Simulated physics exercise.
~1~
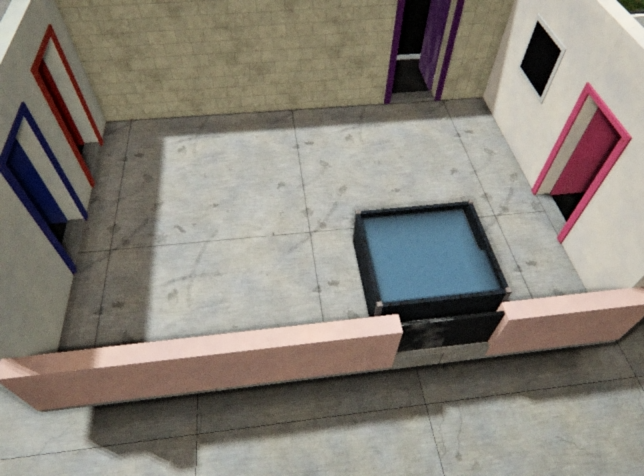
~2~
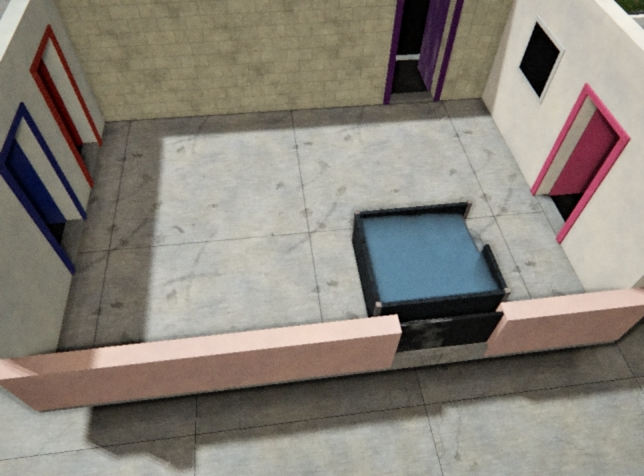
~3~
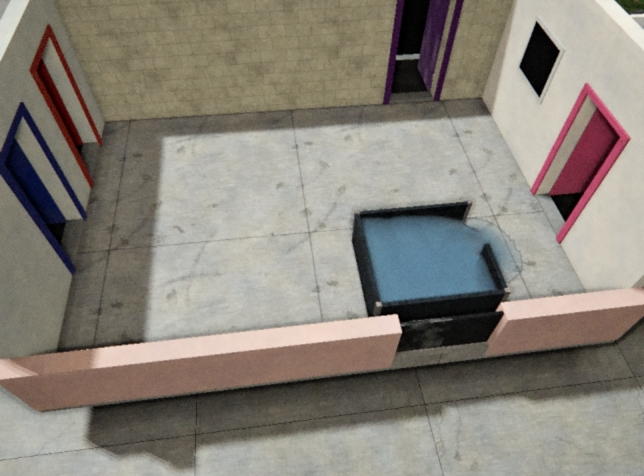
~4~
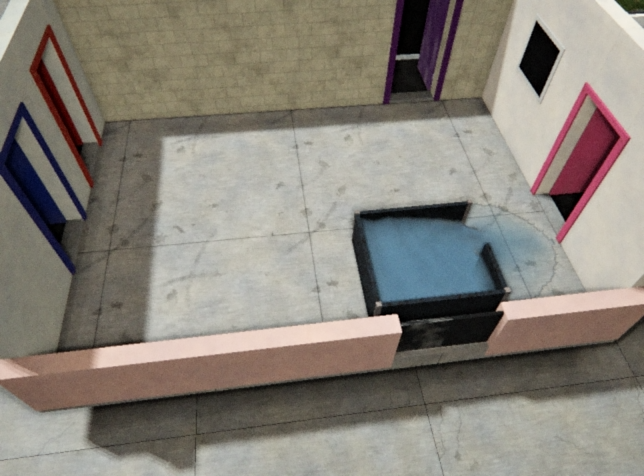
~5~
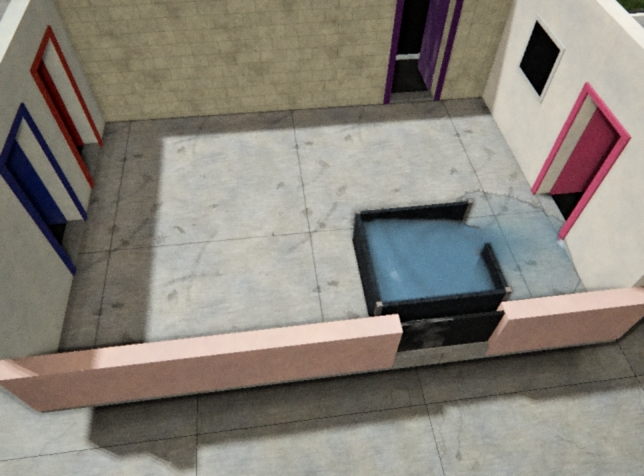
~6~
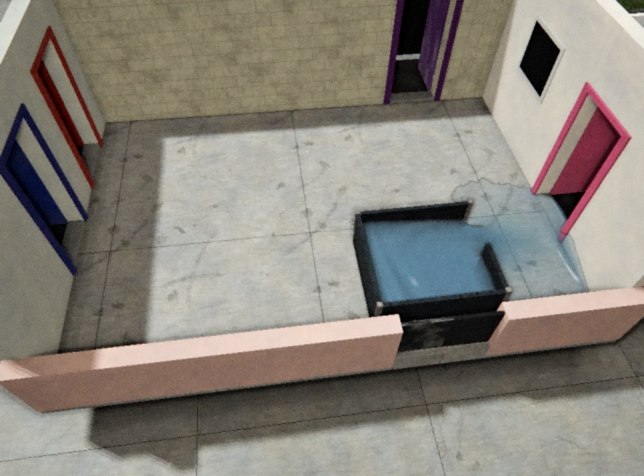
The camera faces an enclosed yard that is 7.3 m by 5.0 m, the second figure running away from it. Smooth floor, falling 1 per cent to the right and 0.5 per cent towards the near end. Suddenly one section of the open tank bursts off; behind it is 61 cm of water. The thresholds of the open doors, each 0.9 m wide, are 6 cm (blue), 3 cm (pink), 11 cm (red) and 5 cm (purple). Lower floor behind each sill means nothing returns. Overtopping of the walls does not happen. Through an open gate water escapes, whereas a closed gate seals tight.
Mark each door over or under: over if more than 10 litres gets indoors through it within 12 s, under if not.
Blue door: Under, pink door: Over, red door: Under, purple door: Under.
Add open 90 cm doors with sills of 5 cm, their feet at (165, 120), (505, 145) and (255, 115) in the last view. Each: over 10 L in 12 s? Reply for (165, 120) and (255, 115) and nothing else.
Taking them in order, the first gets too little and the second too little.
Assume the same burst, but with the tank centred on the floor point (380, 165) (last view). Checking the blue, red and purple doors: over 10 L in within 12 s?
Well, against that limit, at blue it's within bounds, at red it's within bounds, and at purple it's too much.
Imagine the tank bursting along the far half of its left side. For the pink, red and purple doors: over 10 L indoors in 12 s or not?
Then pink would come out on the low side, red on the low side and purple on the low side.
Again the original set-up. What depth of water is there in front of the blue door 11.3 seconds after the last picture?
The depth there is around 0.0 cm.
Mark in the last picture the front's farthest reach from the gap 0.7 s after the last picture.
I'd put it near pixel (503, 143) of the last picture.
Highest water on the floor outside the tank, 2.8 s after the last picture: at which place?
Spot: Approx. (557, 245).
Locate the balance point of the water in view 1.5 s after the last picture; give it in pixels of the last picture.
Centre: Approx. (458, 261) px.
Then, 0.7 s after the last picture water covers 10 % of the floor and is deepest (33 cm) near (557, 245); blue door not reached, pink door 14 cm at the sill, 89 L in, red door not reached, purple door not reached.
Then, 1.5 s after the last picture water covers 15 % of the floor and is deepest (28 cm) near (590, 306); blue door not reached, pink door 15 cm at the sill, 201 L in, red door not reached, purple door not reached.
Then, 2.8 s after the last picture water covers 25 % of the floor and is deepest (20 cm) near (557, 245); blue door not reached, pink door 17 cm at the sill, 319 L in, red door not reached, purple door 5 cm at the sill, 0 L in.
Then, 6.3 s after the last picture water covers 40 % of the floor and is deepest (11 cm) near (596, 318); blue door not reached, pink door 10 cm at the sill, 502 L in, red door not reached, purple door 5 cm at the sill, 2 L in.
Then, 11.3 s after the last picture water covers 70 % of the floor and is deepest (6 cm) near (596, 318); blue door not reached, pink door 7 cm at the sill, 587 L in, red door not reached, purple door 3 cm at the sill, 2 L in.
